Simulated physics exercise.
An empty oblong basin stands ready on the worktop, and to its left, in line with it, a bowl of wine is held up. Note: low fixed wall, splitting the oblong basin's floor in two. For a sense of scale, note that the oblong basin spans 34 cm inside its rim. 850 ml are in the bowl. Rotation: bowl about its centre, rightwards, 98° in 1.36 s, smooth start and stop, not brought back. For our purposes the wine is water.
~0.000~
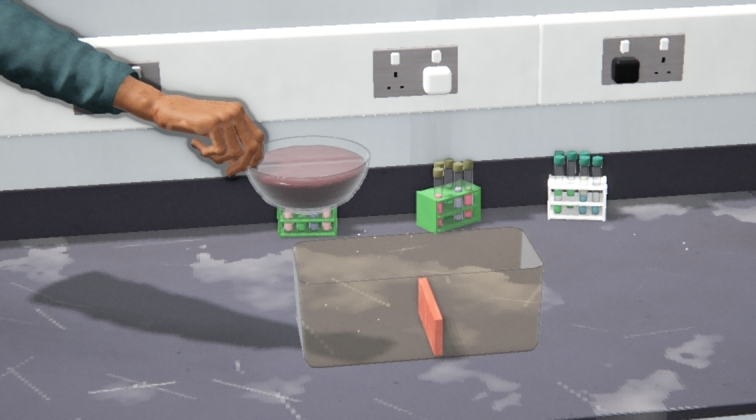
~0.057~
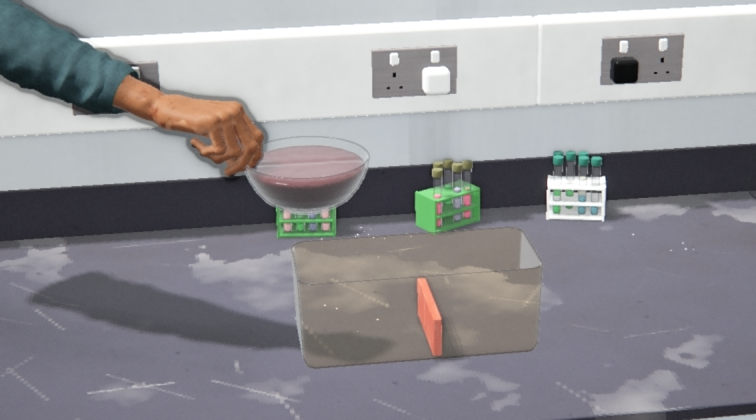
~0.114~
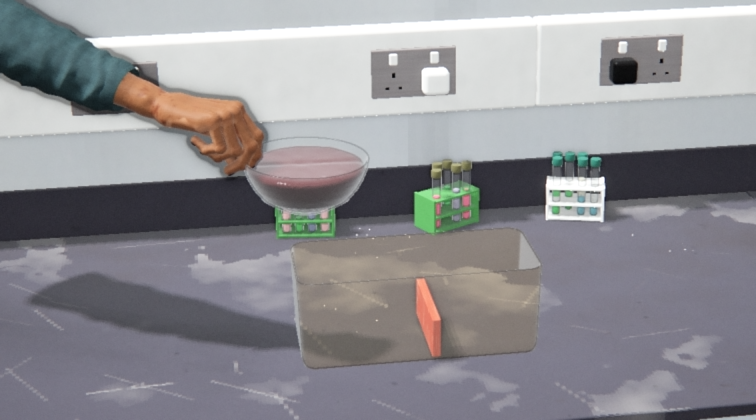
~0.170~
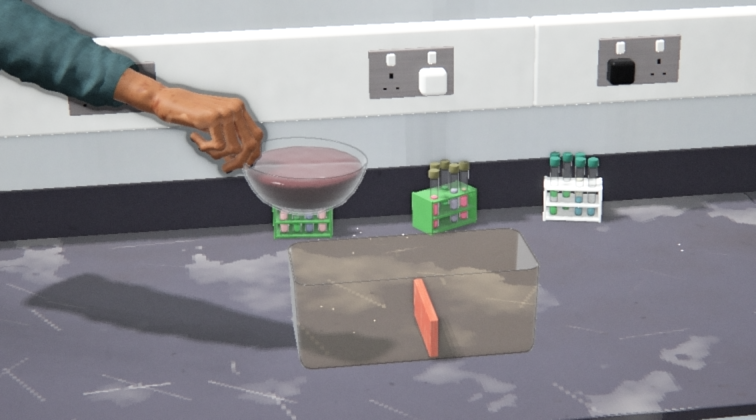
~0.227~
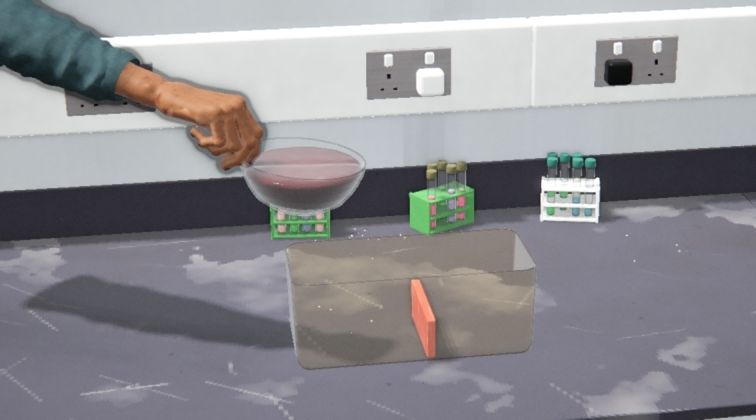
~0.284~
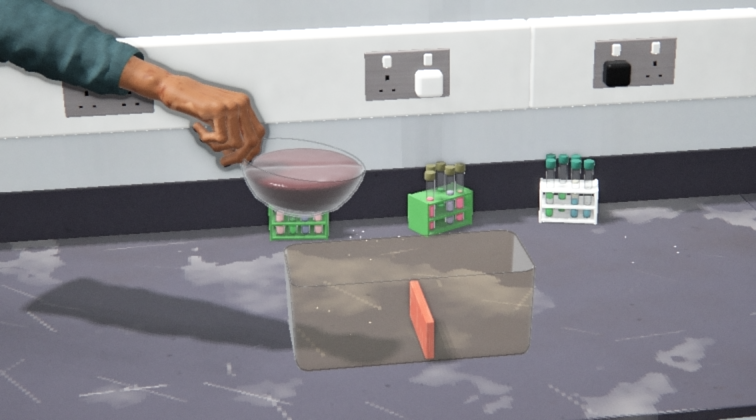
A hand held a clear glass bowl of wine above and to the left of an empty see-through basin with a red divider, then slowly tilted the bowl slightly to the right.
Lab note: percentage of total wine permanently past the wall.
Approx. 28 %.
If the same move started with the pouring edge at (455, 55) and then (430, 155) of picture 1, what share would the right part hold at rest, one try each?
About 70 %, then about 95 %.
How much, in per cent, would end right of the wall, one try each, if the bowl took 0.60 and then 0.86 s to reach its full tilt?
Respectively 10 and 20 %.
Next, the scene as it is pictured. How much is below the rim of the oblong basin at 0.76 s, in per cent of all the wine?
Around 28 percent.
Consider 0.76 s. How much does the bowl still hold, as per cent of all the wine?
I'd put it near 40 percent.
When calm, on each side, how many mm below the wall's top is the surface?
The left comes to roughly 34 mm and the right to roughly 46 mm.
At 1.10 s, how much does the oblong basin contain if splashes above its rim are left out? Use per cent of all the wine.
94 per cent, give or take a little.
Then, 0.76 s in, the tilt is 58° and 41 per cent is still to pour, 18 is left of the wall and 10 right of it.
Then, 1.10 s in, the tilt is 90° and 2 per cent is still to pour, 66 is left of the wall and 28 right of it.
Then, 1.47 s in, the tilt is 98° and 0 per cent is still to pour, 71 is left of the wall and 29 right of it.
Then, 1.86 s in, the tilt is 98° and 0 per cent is still to pour, 71 is left of the wall and 29 right of it.
Finally, 71 per cent lies left of the wall, 28 right of it and 1 outside.
